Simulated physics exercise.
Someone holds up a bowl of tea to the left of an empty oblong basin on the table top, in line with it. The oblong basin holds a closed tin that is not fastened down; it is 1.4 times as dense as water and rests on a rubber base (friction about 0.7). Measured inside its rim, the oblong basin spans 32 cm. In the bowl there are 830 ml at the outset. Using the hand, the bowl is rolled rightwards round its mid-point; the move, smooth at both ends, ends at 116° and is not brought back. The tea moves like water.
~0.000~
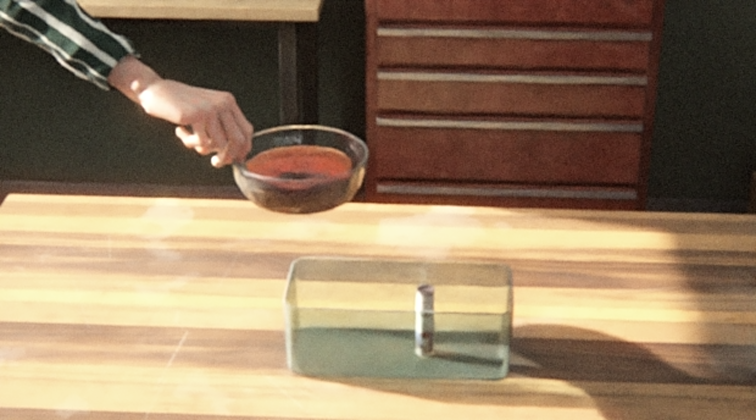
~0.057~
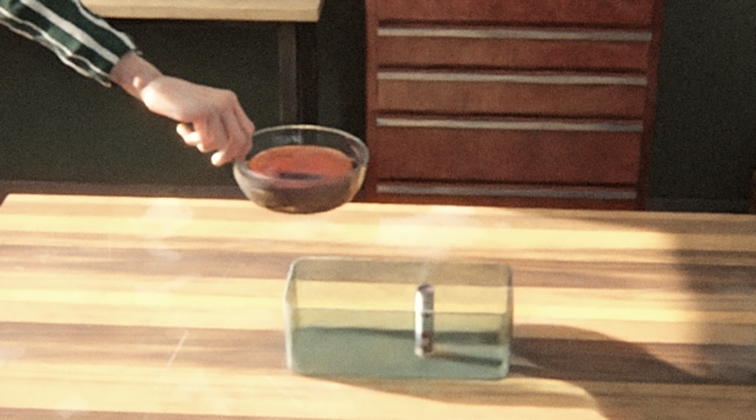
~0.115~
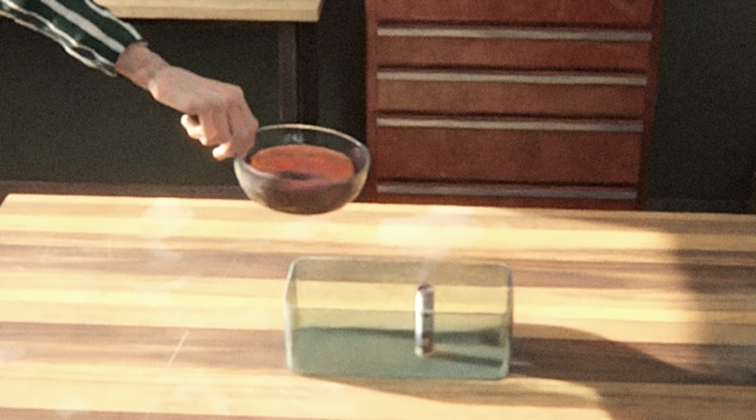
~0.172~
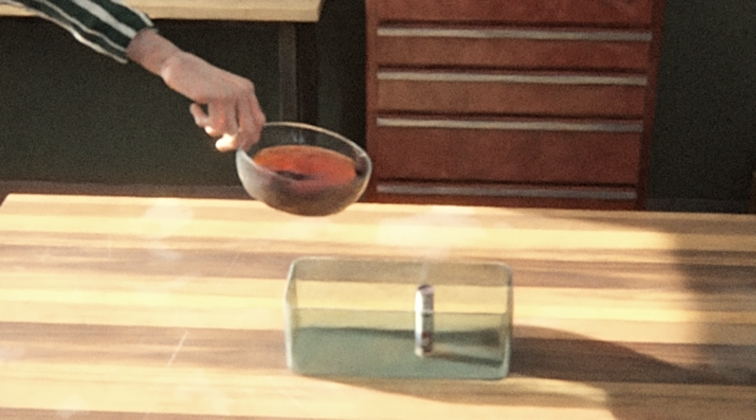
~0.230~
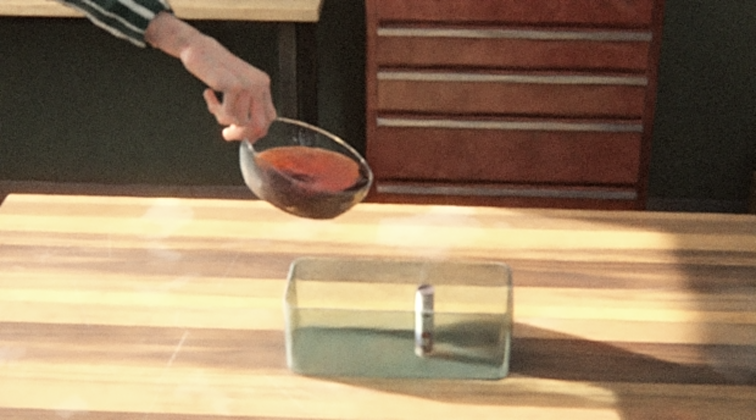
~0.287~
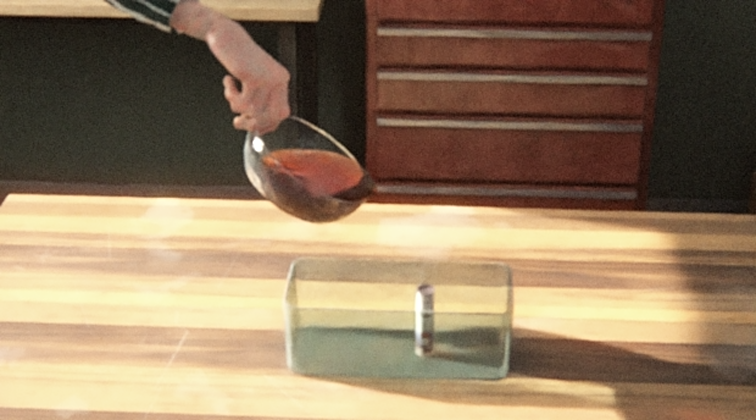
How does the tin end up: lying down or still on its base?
It is going to fail.
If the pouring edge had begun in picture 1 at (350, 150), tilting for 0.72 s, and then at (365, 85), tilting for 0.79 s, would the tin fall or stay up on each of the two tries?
Try 1: Tipped over; try 2: Tipped over.
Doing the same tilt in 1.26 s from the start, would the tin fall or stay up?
Result: Tin upright.
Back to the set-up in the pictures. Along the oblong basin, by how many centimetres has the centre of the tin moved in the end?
About 5.0 cm.
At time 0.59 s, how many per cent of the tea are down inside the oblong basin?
Fraction in basin: Approx. 58%.
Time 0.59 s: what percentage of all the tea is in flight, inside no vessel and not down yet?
36 per cent.
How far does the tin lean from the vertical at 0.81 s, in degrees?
About 5 degrees.
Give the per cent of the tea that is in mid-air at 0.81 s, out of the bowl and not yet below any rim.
Close to 4 per cent.
Then, 0.59 s in, the tilt is 98° and 7 per cent is still to pour; the tin stands where it began.
Then, 0.81 s in, the tilt is 116° and 0 per cent is still to pour; the tin leans 4°.
Then, 1.04 s in, the tilt is 116° and 0 per cent is still to pour; the tin leans 38°.
Then, 1.29 s in, the tilt is 116° and 0 per cent is still to pour; the tin lies on its side.
Finally, the tin lies on its side.
